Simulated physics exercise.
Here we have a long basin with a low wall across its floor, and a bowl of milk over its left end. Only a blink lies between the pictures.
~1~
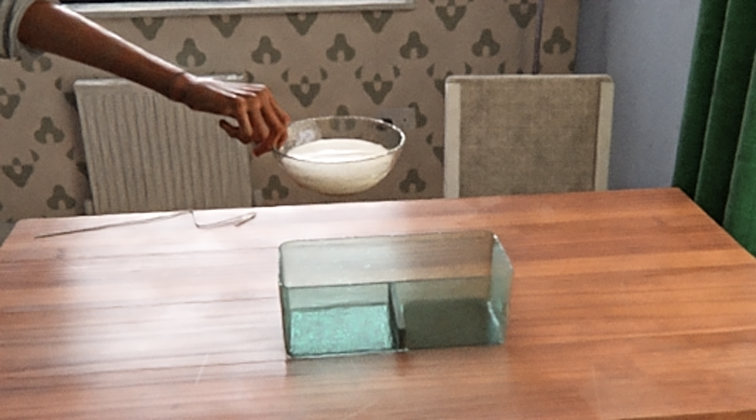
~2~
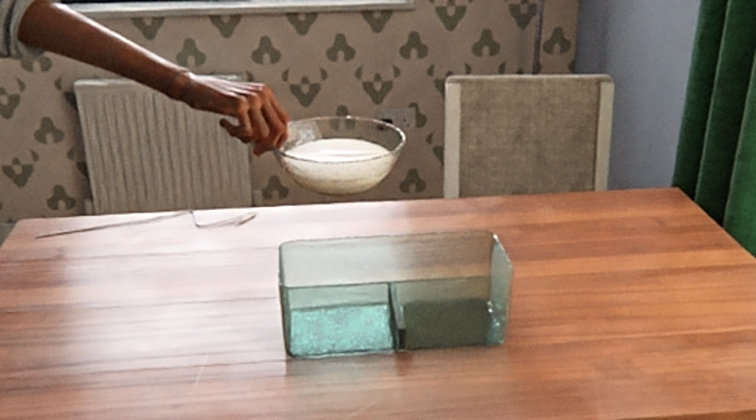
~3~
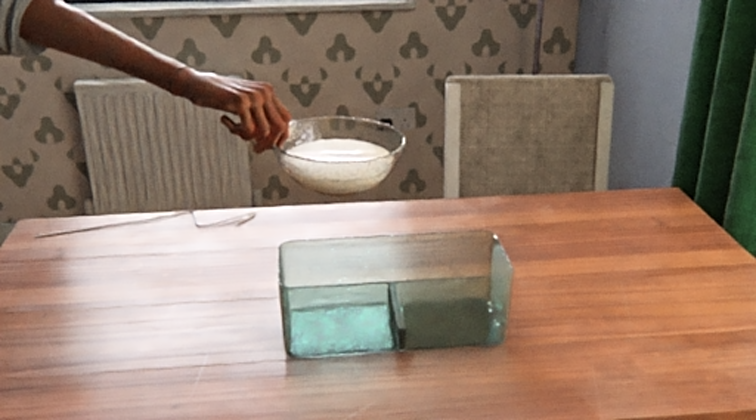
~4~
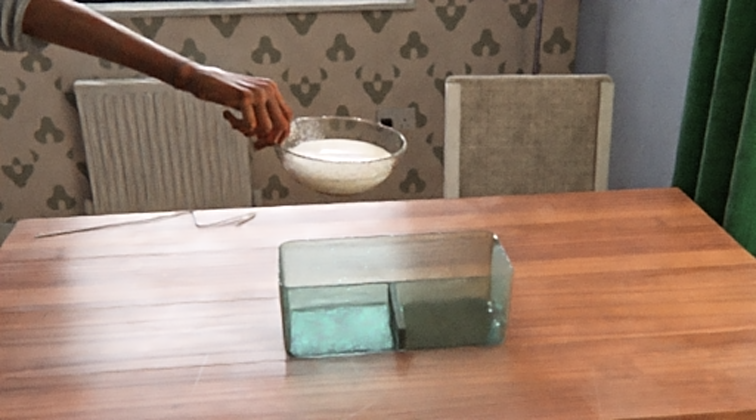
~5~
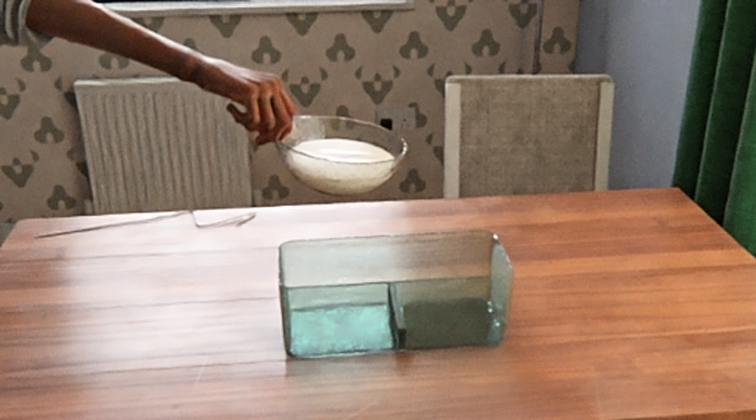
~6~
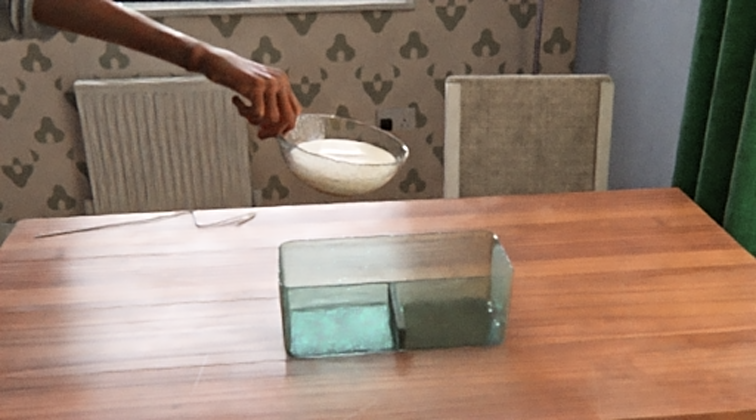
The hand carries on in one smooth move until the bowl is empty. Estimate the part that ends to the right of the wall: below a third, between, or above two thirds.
In the end more than two thirds is right of the wall.
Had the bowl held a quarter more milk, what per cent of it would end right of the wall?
It comes to 75 per cent or so.
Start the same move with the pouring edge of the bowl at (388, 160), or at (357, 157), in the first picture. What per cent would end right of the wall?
Near 70 % and 35 %.
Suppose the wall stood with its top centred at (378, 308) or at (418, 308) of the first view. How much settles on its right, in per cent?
First some 85, then 60 per cent.
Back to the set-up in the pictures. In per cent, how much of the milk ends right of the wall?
Close to 80 per cent.
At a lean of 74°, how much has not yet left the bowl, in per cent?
Some 30 per cent.
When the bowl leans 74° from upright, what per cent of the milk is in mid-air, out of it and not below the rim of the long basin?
It comes to 55 per cent or so.
A moment on, the bowl is tipped part way and 29 per cent is still to pour, 0 is left of the wall and 14 right of it.
Next, the bowl is tipped right over and 0 per cent is still to pour, 15 is left of the wall and 81 right of it.
Then the bowl is tipped right over and 0 per cent is still to pour, 20 is left of the wall and 78 right of it.
Later the bowl is tipped right over and 0 per cent is still to pour, 20 is left of the wall and 78 right of it.
In the end 20 per cent lies left of the wall, 78 right of it and 1 outside.
